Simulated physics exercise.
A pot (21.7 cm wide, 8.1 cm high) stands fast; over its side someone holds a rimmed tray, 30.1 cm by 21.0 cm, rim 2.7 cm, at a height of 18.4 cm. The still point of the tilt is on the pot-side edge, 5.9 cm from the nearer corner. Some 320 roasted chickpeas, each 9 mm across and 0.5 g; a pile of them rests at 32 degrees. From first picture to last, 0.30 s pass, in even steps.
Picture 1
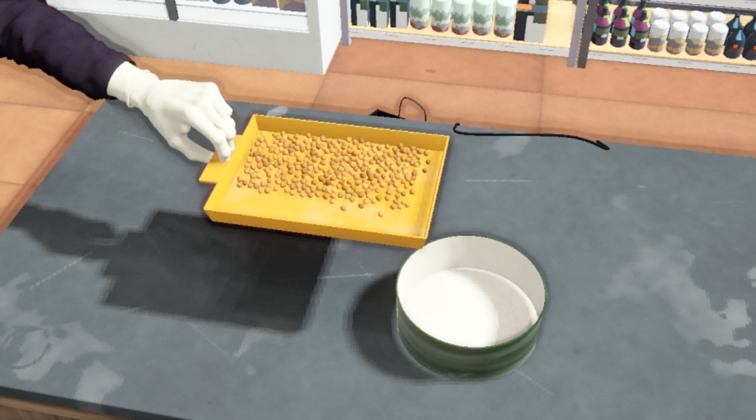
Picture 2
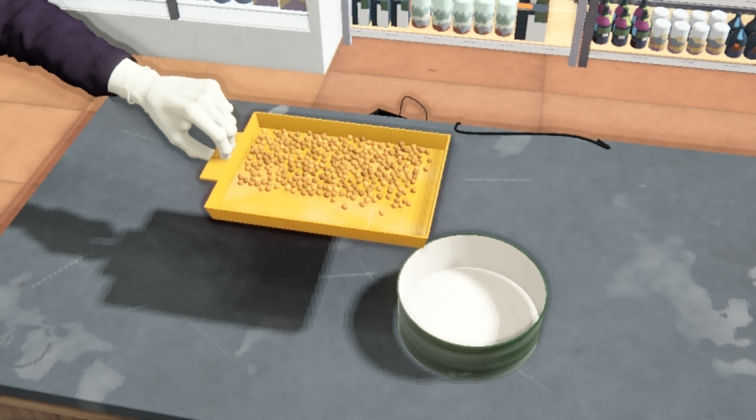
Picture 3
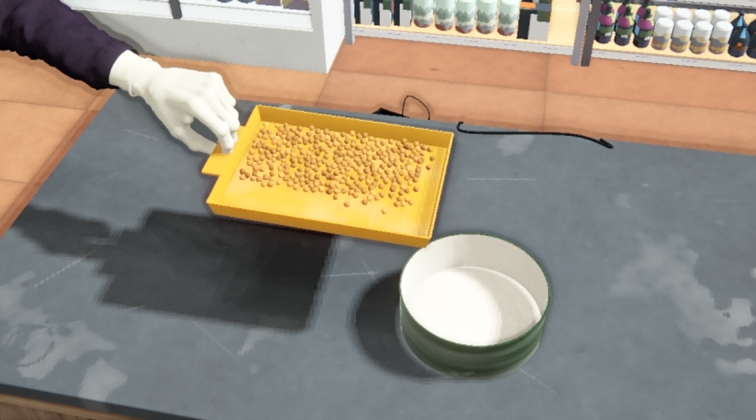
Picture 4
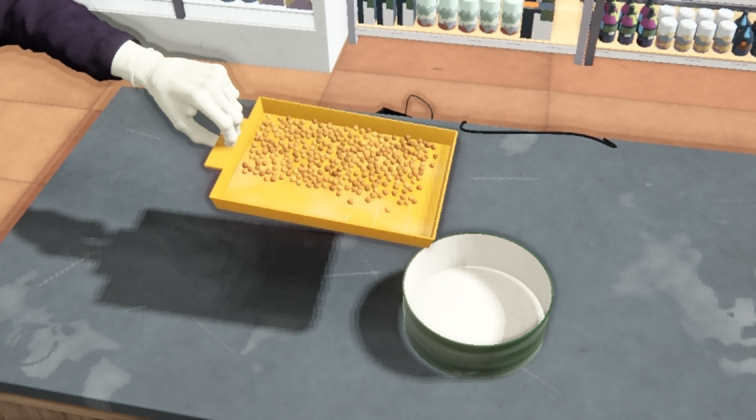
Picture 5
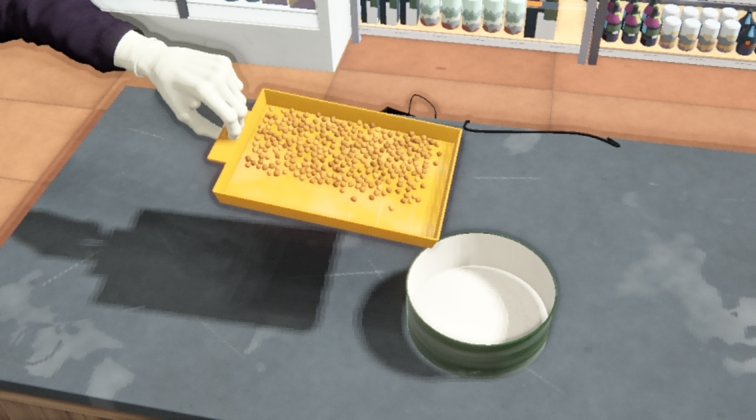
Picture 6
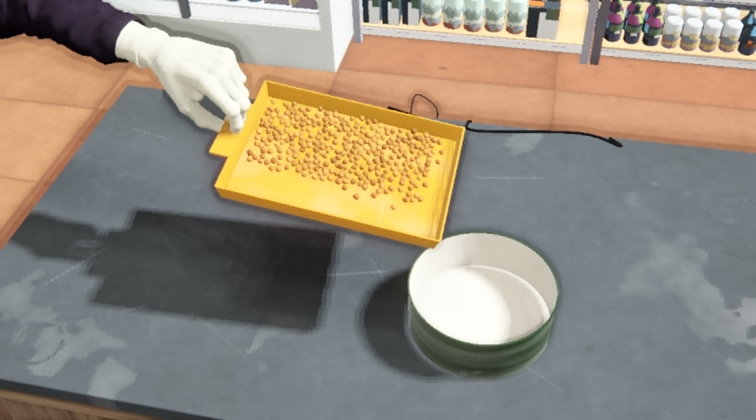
On a dark grey tabletop, a white-gloved hand slightly tilts a yellow tray of chickpeas rightward.
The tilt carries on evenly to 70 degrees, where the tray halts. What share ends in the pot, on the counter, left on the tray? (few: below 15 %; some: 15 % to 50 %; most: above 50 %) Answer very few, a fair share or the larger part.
In the pot: Very few; on the counter: Very few; left on the tray: The larger part.
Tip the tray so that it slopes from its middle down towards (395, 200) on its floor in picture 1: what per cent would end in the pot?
Some 0 per cent.
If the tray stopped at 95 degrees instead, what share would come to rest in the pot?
It would be near 100 per cent.
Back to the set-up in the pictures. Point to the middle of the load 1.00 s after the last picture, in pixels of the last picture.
Near (416, 184).
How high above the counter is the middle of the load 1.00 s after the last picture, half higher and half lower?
Roughly 24 cm.
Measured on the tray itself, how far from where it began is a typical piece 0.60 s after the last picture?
Roughly 11 cm.
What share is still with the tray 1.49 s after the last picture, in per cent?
Some 95 per cent of the load.
Then, 0.60 s after the last picture, tilt 39 degrees; the tray holds 100 %, the pot 0 %.
Then, 1.00 s after the last picture, tilt 57 degrees; the tray holds 100 %, the pot 0 %.
Then, 1.49 s after the last picture, tilt 70 degrees; the tray holds 95 %, the pot 5 %.
In the end, pot 10 %, counter 0 %, tray 90 %.
